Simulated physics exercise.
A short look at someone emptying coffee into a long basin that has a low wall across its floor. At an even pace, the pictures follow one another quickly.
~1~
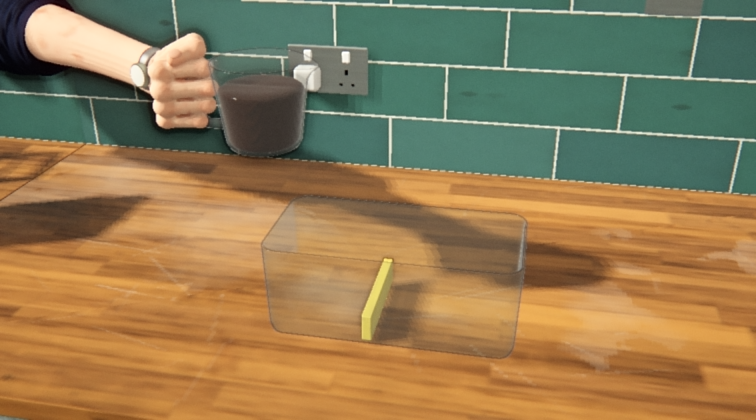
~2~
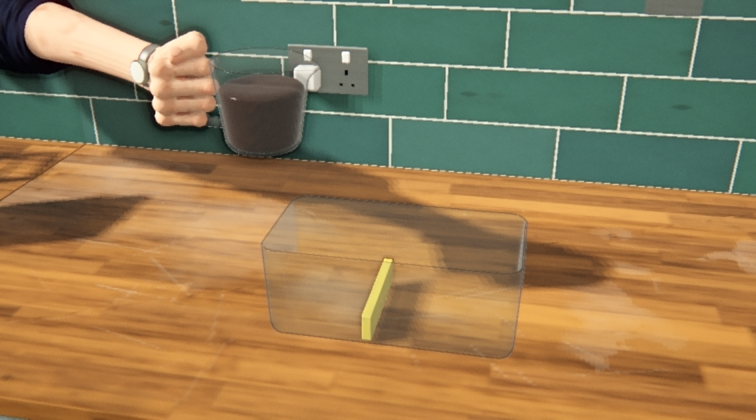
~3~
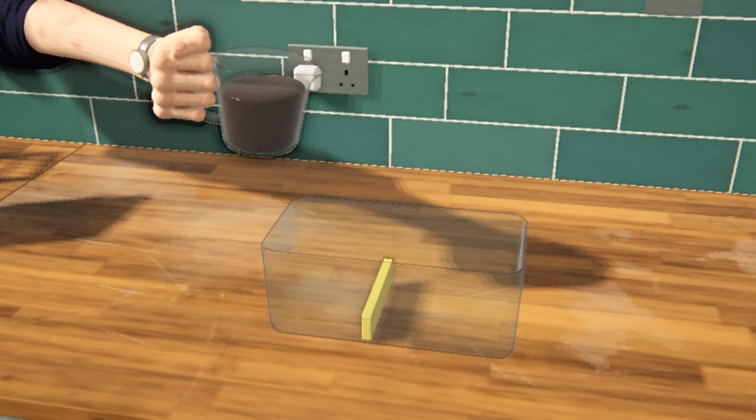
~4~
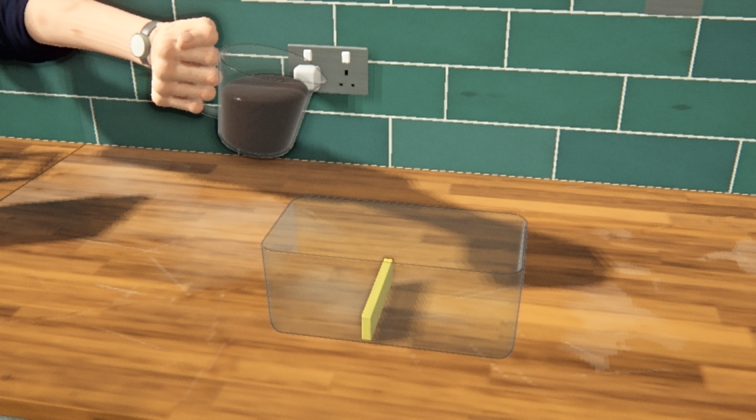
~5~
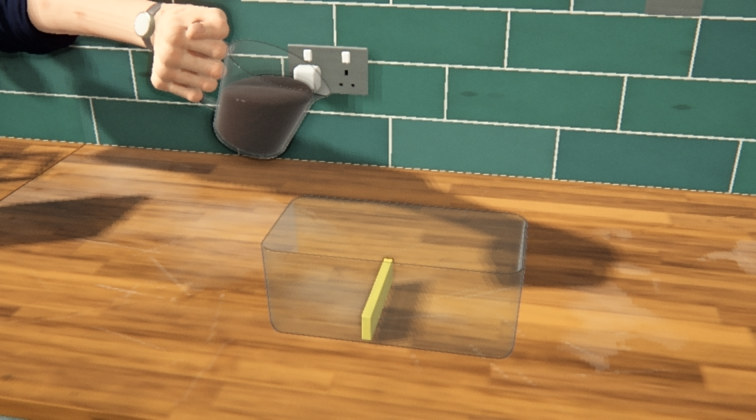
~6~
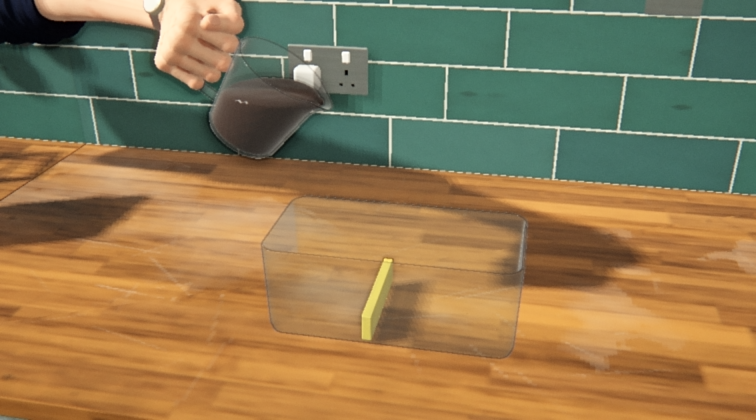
In this clip, a hand wearing a wristwatch holds a clear jug of dark liquid above a wooden counter, at first nearly still, then tilts it rightward over a see-through basin with a low yellow wall inside.
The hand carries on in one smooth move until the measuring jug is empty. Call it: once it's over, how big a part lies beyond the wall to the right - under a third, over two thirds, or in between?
Under a third.
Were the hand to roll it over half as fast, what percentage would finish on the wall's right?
It comes to near 45 per cent.
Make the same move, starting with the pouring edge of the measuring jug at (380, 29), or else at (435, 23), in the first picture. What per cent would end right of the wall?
Try one: 85 %; try two: 70 %.
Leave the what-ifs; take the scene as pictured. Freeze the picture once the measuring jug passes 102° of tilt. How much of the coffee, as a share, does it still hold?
Remaining fraction: Approx. 40 %.
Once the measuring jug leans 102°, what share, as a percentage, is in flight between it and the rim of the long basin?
Estimate: 35 per cent, roughly.
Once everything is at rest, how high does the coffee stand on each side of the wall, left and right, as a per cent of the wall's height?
Left part: 60 per cent, right part: 10 per cent.
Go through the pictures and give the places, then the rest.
In the first frame, it leans 0°; its right rim is at (319, 65); the coffee meets the walls at (223, 83) and (304, 88); the long basin's rim runs from (278, 222) to (525, 245); the wall's top is at (378, 287).
In the second frame, it leans 2°; its right rim is at (320, 67); the coffee meets the walls at (223, 83) and (304, 88).
In the third frame, it leans 6°; its right rim is at (323, 72); the coffee meets the walls at (225, 82) and (306, 88).
In the fourth frame, it leans 14°; its right rim is at (327, 81); the coffee meets the walls at (226, 83) and (308, 90).
In the fifth frame, it leans 24°; its right rim is at (331, 93); the coffee meets the walls at (226, 85) and (314, 93).
In the sixth frame, it leans 35°; its right rim is at (333, 108); the coffee meets the walls at (225, 89) and (322, 98).
A moment on, the measuring jug is tipped right over and 42 per cent is still to pour, 17 is left of the wall and 5 right of it.
Next, the measuring jug is tipped right over and 2 per cent is still to pour, 79 is left of the wall and 11 right of it.
Then the measuring jug is tipped right over and 0 per cent is still to pour, 77 is left of the wall and 17 right of it.
Later the measuring jug is tipped right over and 0 per cent is still to pour, 76 is left of the wall and 19 right of it.
Finally, 76 per cent lies left of the wall, 18 right of it and 6 outside.
